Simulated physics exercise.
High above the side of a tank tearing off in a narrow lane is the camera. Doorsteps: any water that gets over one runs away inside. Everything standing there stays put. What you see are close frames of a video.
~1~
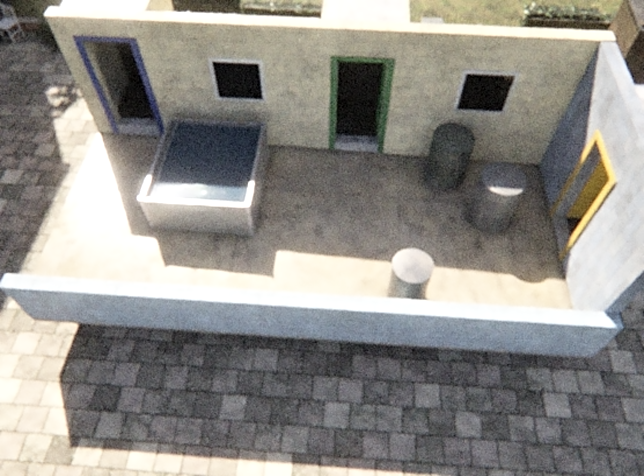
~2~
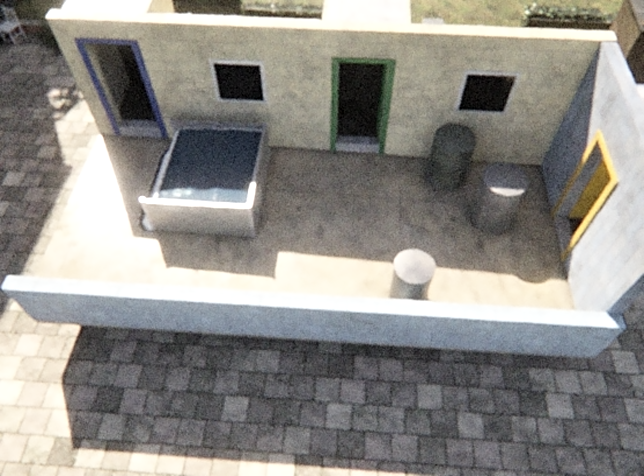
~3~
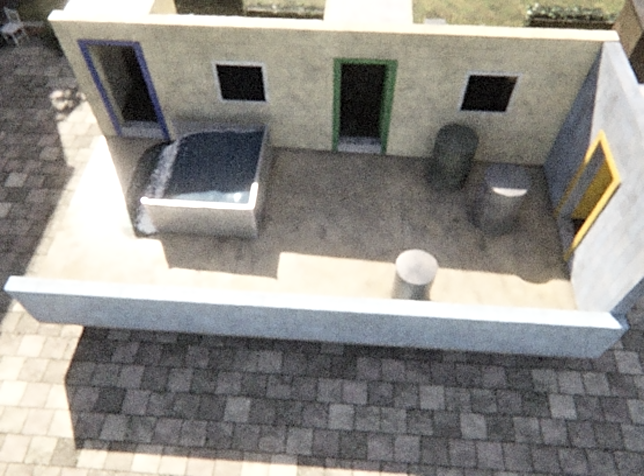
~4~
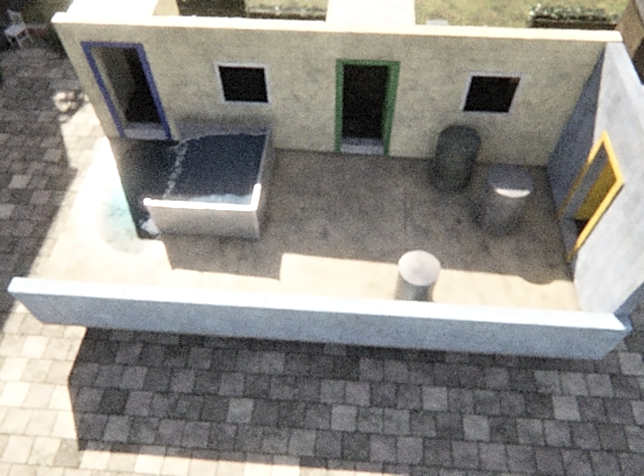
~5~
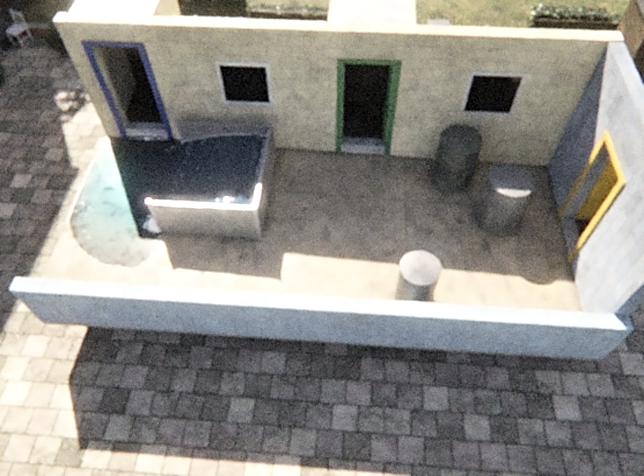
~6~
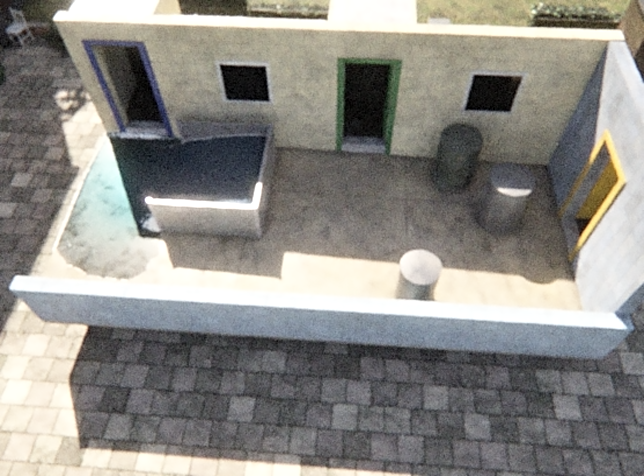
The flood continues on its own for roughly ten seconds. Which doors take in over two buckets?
Door by door: The blue door does not, the green door does not, the yellow door does not.
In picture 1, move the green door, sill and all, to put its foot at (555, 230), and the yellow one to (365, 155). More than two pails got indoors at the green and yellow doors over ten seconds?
Result: Green door remains beneath it, yellow door remains beneath it.
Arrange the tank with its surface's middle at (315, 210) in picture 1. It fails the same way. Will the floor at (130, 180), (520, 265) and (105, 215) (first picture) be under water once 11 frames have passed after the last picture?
I'd call them watered, still dry and watered, in the order asked.
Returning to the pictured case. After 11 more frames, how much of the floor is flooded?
Close to 20 %.
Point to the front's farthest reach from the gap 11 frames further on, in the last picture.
The flood front should get to about (48, 295).
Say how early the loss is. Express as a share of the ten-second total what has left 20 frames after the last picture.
Roughly 80 percent.
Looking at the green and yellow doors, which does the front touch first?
The green one.
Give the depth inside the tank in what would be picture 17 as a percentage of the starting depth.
Estimate: Around 30 per cent.
A moment on, water covers 20 % of the floor; the blue door wet at the sill, nothing in, the green door not reached, the yellow door not reached.
Next, water covers 20 % of the floor; the blue door wet at the sill, nothing in, the green door not reached, the yellow door not reached.
Then, water covers 25 % of the floor; the blue door wet at the sill, nothing in, the green door not reached, the yellow door not reached.
Later, water covers 25 % of the floor; the blue door wet at the sill, nothing in, the green door wet at the sill, nothing in, the yellow door not reached.
In the end, water covers 30 % of the floor; the blue door wet at the sill, nothing in, the green door wet at the sill, nothing in, the yellow door not reached.
